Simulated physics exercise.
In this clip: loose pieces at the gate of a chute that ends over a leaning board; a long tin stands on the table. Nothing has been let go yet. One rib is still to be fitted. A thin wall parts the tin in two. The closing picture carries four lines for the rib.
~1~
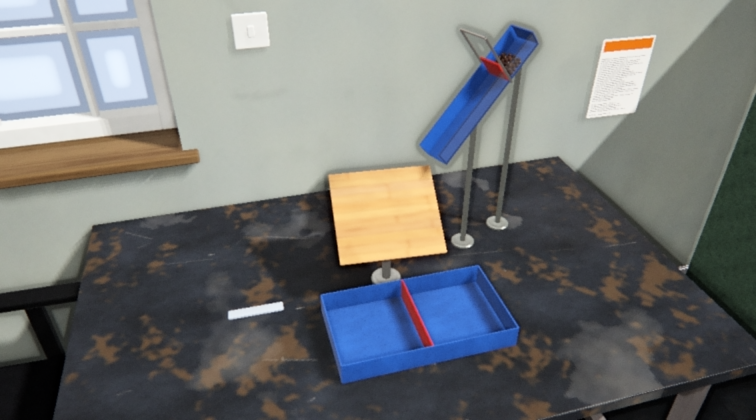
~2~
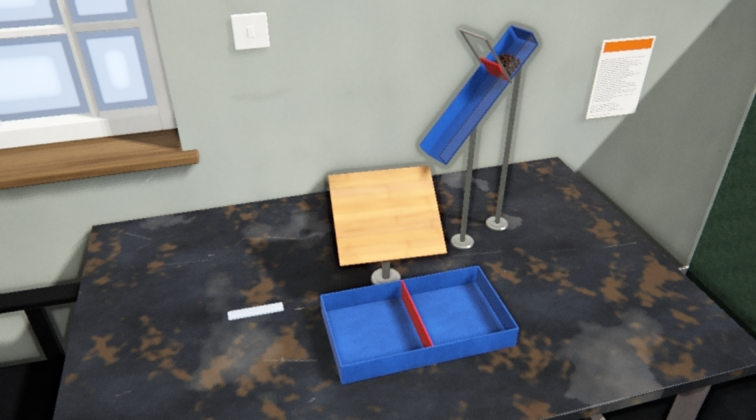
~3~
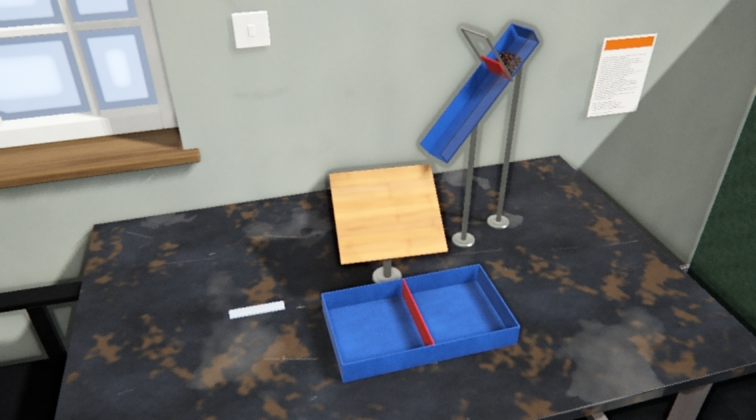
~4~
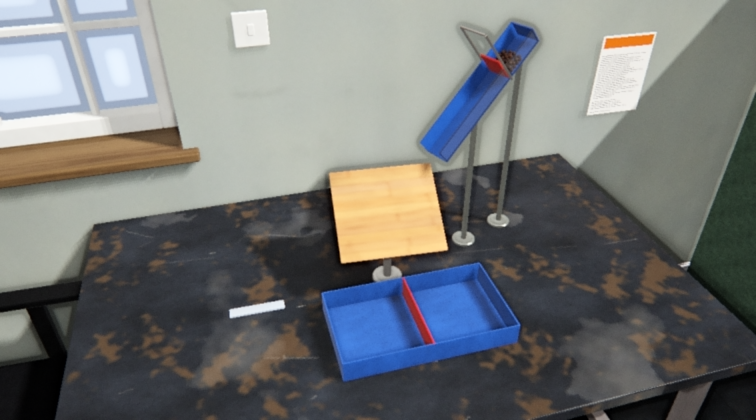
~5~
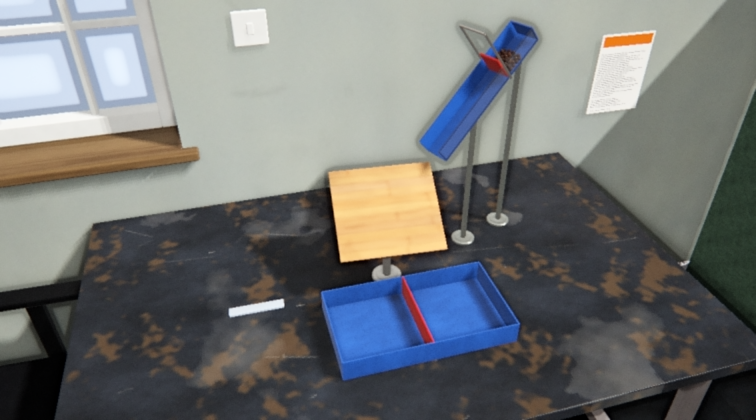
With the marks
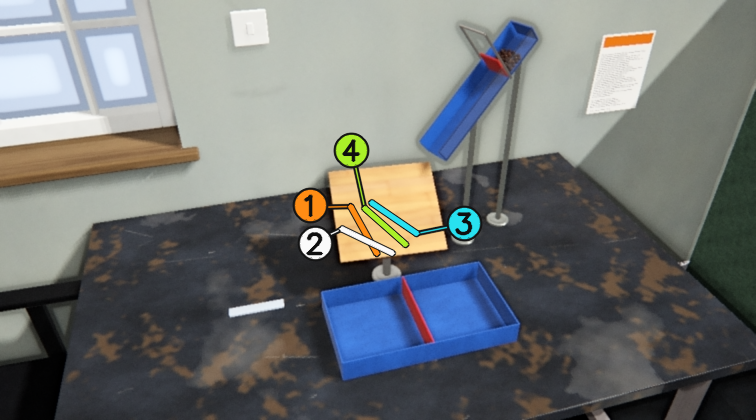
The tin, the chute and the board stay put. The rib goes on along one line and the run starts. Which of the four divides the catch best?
2 is best.
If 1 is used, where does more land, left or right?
The left half.
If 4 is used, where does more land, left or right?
Right.
On the marked copy, line 1 from (350, 206) to (376, 253); line 2 from (342, 228) to (392, 253); line 3 from (371, 202) to (416, 233); line 4 from (364, 208) to (405, 244).
With 1, of what is caught, most in the left half, about a quarter in the right.
With 2, of what is caught, about half in the left half, about half in the right.
With 3, of what is caught, a small part in the left half, most in the right.
With 4, of what is caught, a small part in the left half, most in the right.
